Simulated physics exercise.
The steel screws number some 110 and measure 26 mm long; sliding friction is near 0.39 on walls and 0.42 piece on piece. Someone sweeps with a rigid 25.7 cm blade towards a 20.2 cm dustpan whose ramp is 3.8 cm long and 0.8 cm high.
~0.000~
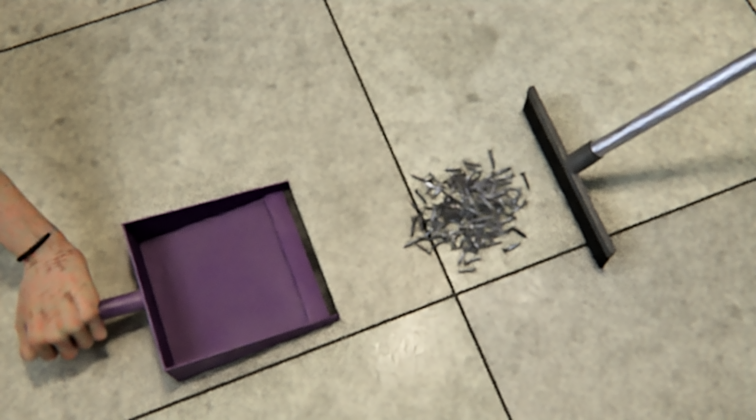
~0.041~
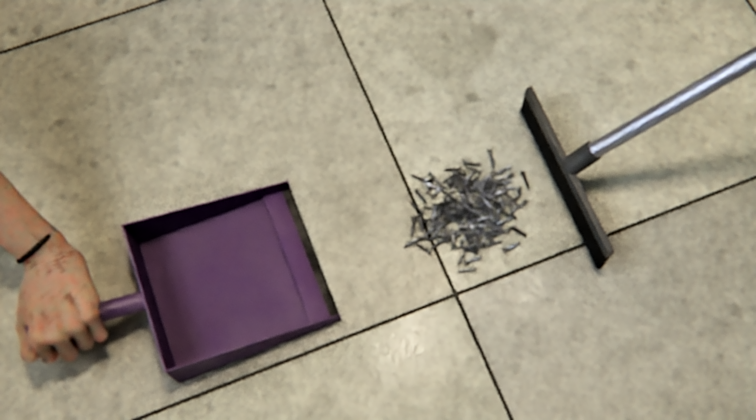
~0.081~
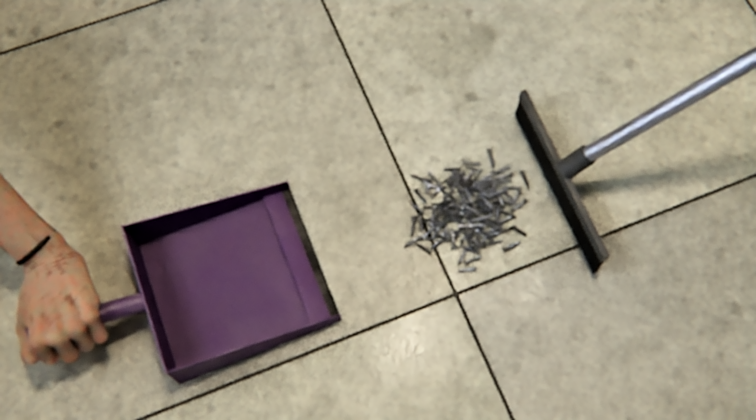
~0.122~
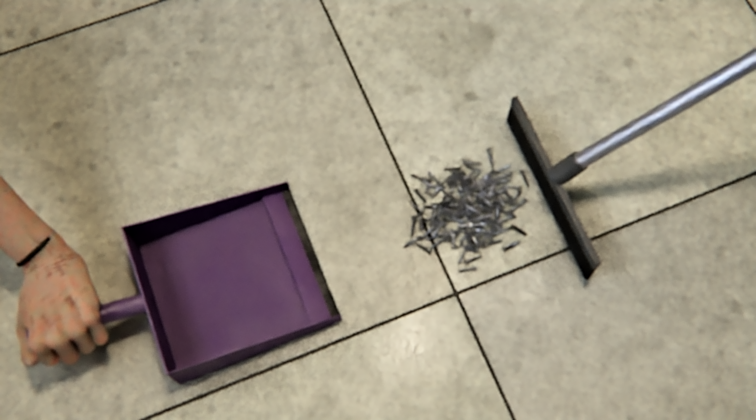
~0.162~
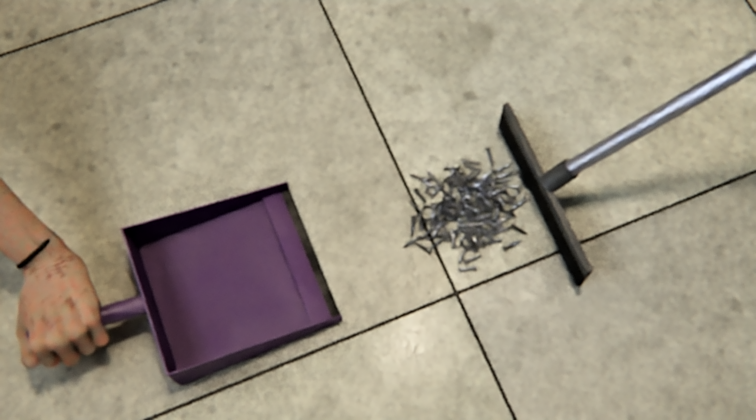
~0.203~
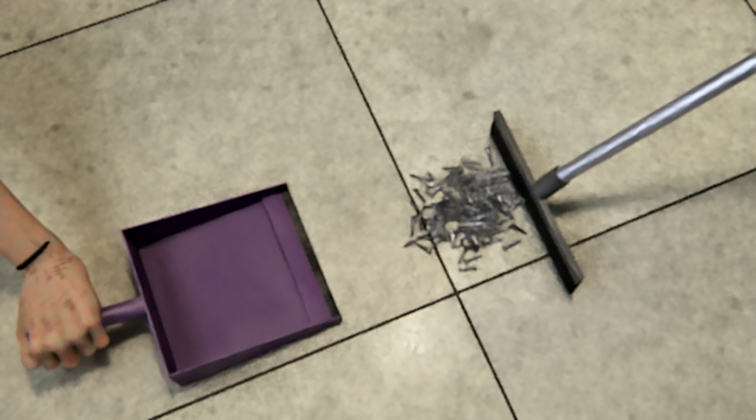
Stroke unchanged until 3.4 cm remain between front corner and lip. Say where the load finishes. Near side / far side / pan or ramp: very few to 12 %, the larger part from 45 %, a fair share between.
Near side: A fair share; far side: Very few; pan: Very few.
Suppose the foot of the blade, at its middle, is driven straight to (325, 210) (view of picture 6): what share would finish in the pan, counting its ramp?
Roughly 20 percent.
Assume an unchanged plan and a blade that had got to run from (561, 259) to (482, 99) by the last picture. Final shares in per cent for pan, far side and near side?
Pan 25; far 5; near 5.
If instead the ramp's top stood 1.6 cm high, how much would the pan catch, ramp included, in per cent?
With that ramp, near 5 per cent.
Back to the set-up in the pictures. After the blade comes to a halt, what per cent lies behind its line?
Around 20 in a hundred.
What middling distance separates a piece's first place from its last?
It works out to some 22 cm.
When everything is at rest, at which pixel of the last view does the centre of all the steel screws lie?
I'd put it at about (346, 295).
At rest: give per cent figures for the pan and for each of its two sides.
Near side 40 %, far side 0 %, pan 5 %.
After 0.53 s, middle of the blade 17 cm from the lip; 0 % over the lip, far side 0 %, near side 15 %.
Then, at 0.75 s, middle of the blade 9 cm from the lip; 0 % over the lip, far side 0 %, near side 30 %.
After 1.09 s, middle of the blade 4 cm from the lip; 5 % over the lip, far side 0 %, near side 40 %.
By 1.9 s all is still; near side 40 %, far side 0 %, pan 5 %, in front of the lip or behind the blade 55 %.
